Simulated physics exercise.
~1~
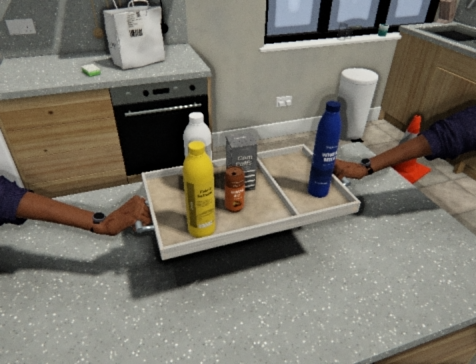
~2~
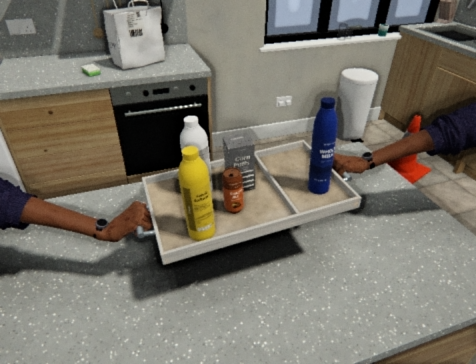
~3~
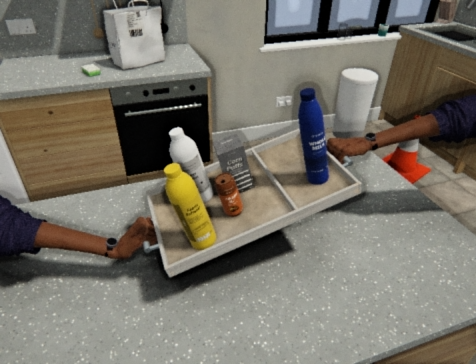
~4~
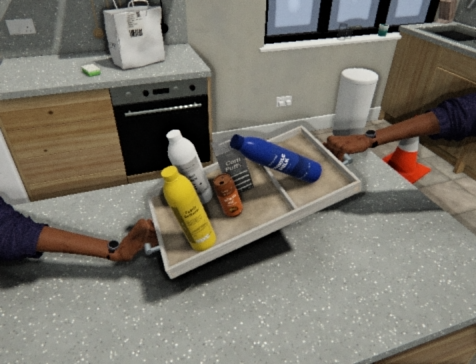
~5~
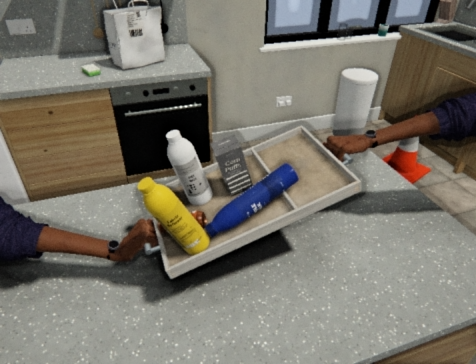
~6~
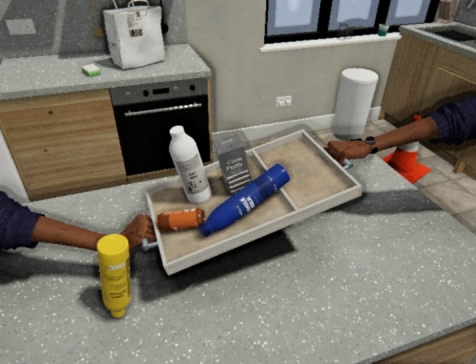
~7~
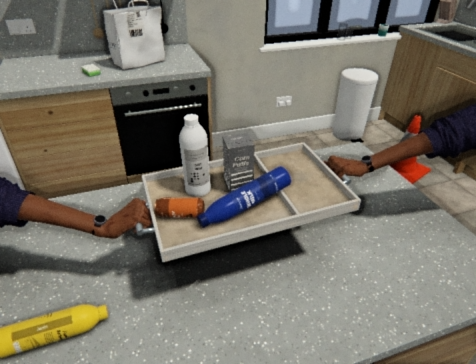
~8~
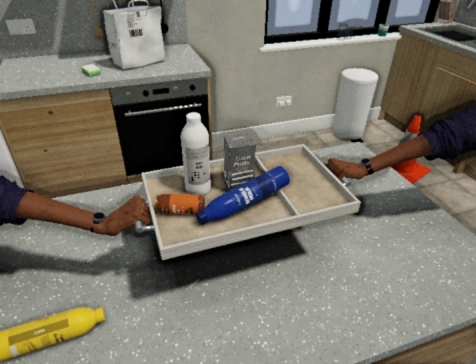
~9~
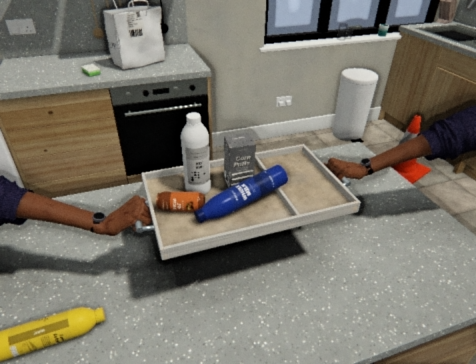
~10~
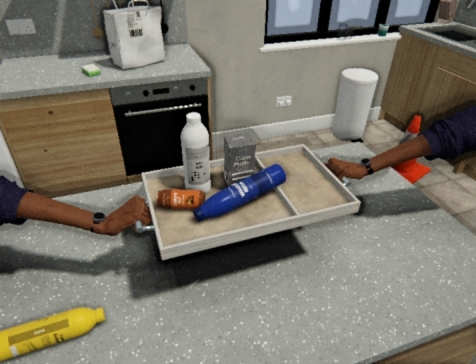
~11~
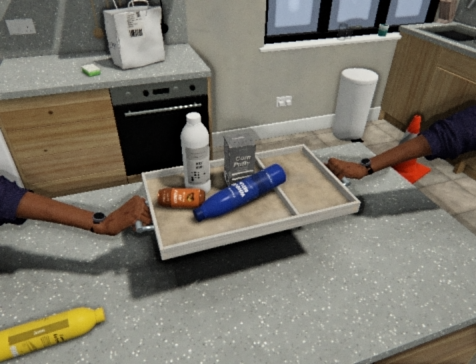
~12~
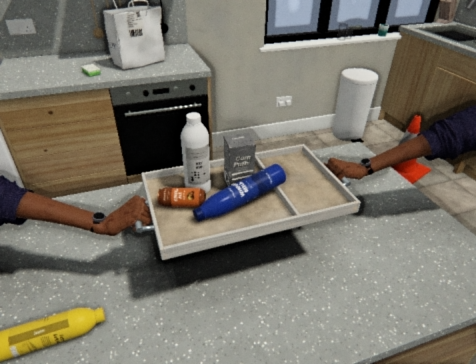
Two hands hold a white-rimmed, divided serving tray above a speckled grey kitchen counter, seen from slightly above, with an oven and a white bag behind. A yellow bottle, a white bottle, an orange can and a grey carton stand on the left and middle, and a blue bottle stands on the right. The hands tip the tray down to the left, and the blue bottle topples leftward over the divider. The orange can falls over, and the yellow bottle tumbles off onto the counter. The tray levels, leaving the white bottle and carton upright beside the fallen can and blue bottle, while the yellow bottle lies at lower left.
